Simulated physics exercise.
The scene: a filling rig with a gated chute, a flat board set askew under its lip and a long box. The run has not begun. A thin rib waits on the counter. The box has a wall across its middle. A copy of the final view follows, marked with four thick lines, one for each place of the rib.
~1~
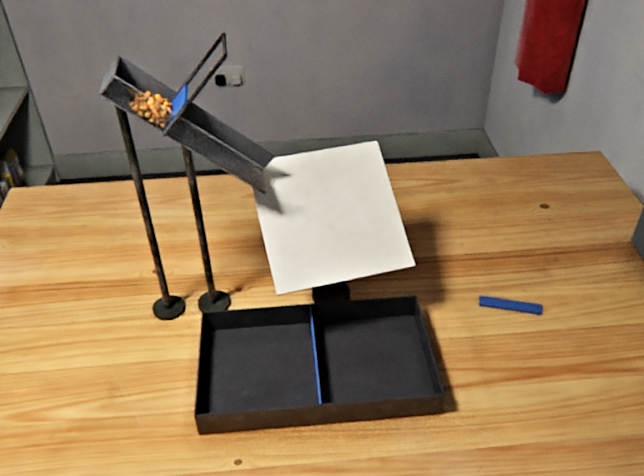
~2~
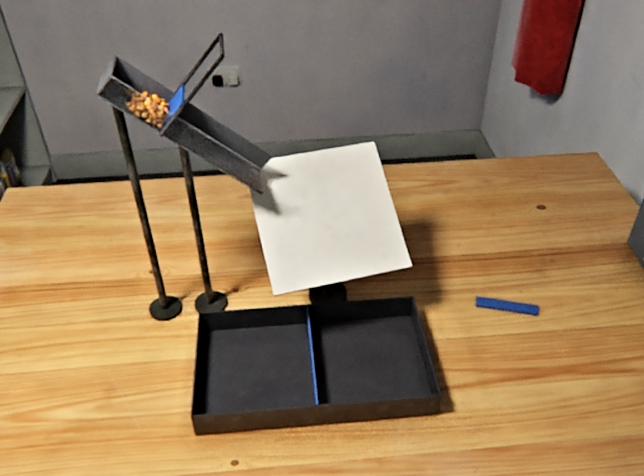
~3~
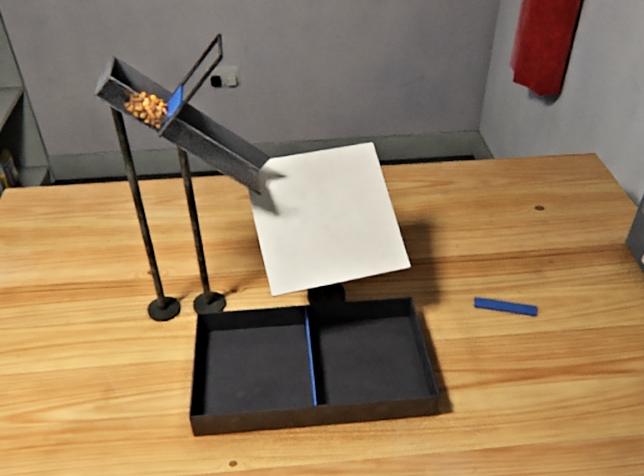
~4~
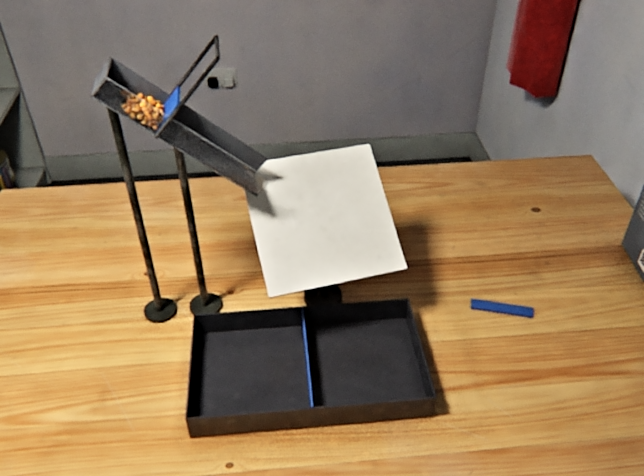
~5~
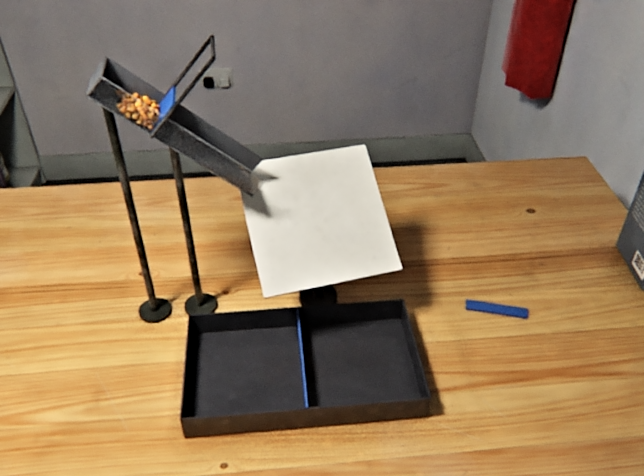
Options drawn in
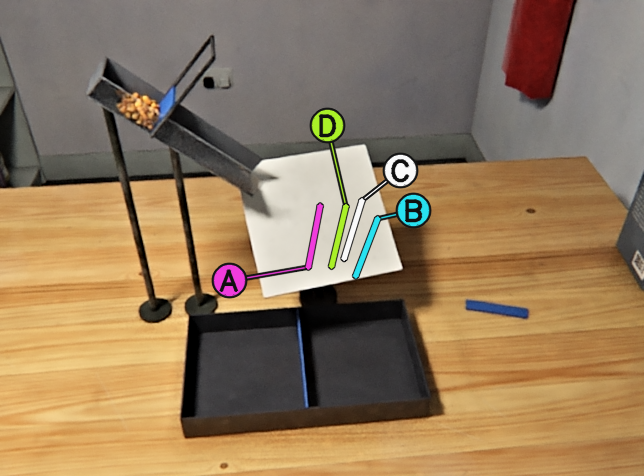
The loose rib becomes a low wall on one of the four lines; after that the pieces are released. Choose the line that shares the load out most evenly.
A is best.
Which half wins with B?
Right.
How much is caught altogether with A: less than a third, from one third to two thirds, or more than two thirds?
Line A gives more than two thirds.
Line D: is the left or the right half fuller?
More lands on the right.
On the marked copy, line A from (320, 205) to (308, 267); line B from (377, 218) to (355, 276); line C from (361, 200) to (344, 258); line D from (346, 206) to (331, 266).
If A is chosen, of what is caught, about two thirds in the left half, about a third in the right.
If B is chosen, of what is caught, a stray few in the left half, nearly all in the right.
If C is chosen, of what is caught, a stray few in the left half, nearly all in the right.
If D is chosen, of what is caught, a small part in the left half, nearly all in the right.
